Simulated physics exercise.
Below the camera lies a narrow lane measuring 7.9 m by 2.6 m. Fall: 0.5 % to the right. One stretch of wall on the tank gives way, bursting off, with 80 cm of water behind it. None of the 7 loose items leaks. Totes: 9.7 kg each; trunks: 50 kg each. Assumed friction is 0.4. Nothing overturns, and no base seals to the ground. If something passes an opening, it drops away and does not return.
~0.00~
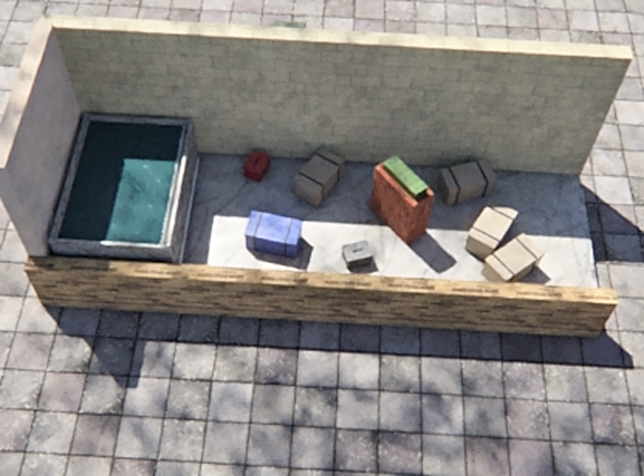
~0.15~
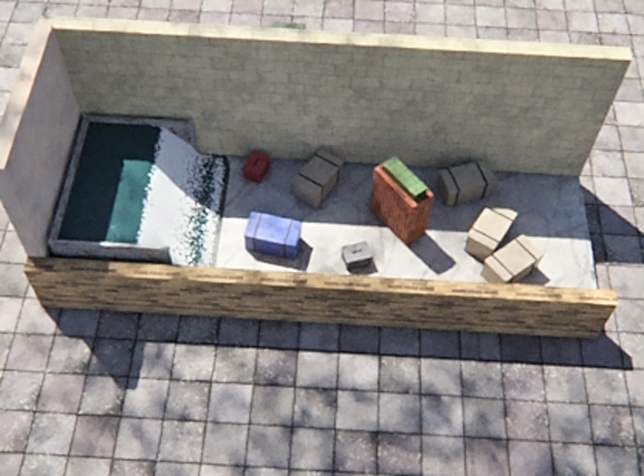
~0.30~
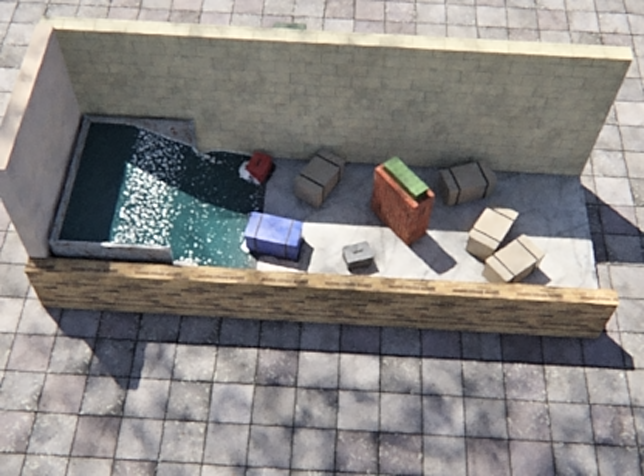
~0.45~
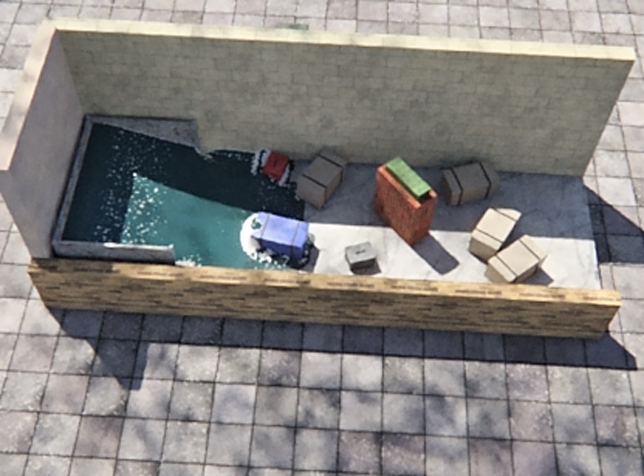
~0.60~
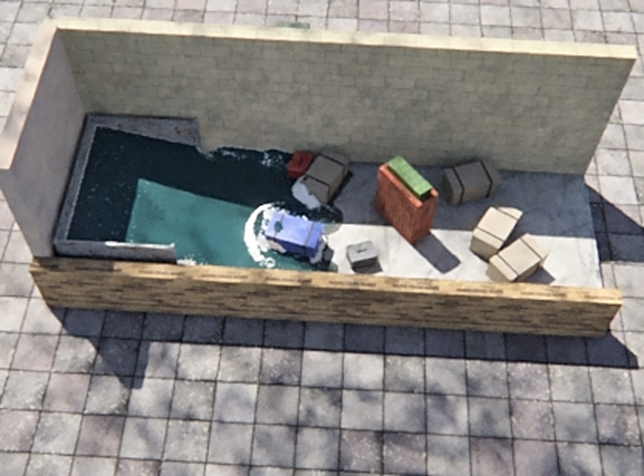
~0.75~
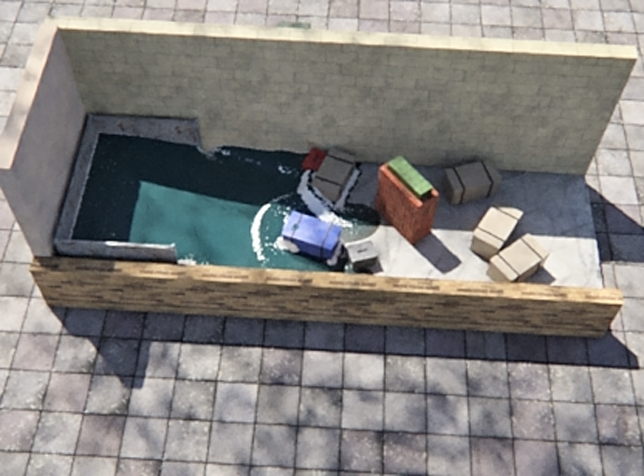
At first, teal water sits in a walled tank at the left end of a narrow lane scattered with boxes. Then the tank's right side gives way and water spreads rightward across the floor, pushing the small red tote and the blue trunk to the right as foam curls around them.
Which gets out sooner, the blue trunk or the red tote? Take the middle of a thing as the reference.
The blue one.
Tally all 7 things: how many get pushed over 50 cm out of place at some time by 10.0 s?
7 in all.
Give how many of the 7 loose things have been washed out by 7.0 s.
That would be 5.
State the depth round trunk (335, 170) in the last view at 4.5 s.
Roughly 8 cm.
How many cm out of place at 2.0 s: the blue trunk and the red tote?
By then roughly 300 cm and 150 cm, respectively.
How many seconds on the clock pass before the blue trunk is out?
Roughly 3.0 s, I'd say.
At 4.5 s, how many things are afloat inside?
At that time, 1.
After 2.0 s the blue trunk is near (463, 253), 2.8 m from its start, aground; the red tote is near (364, 152), 1.6 m from its start, afloat; 0 of 7 are out; 3 afloat.
After 4.5 s the blue trunk has gone out (at 3.2 s); the red tote is near (383, 160), 2.0 m from its start, afloat; 5 of 7 are out; 1 afloat.
After 7.0 s the blue trunk has gone out (at 3.2 s); the red tote is near (451, 167), 3.1 m from its start, aground; 5 of 7 are out; 0 afloat.
After 10.0 s the blue trunk has gone out (at 3.2 s); the red tote is near (451, 168), 3.1 m from its start, aground; 5 of 7 are out; 0 afloat.
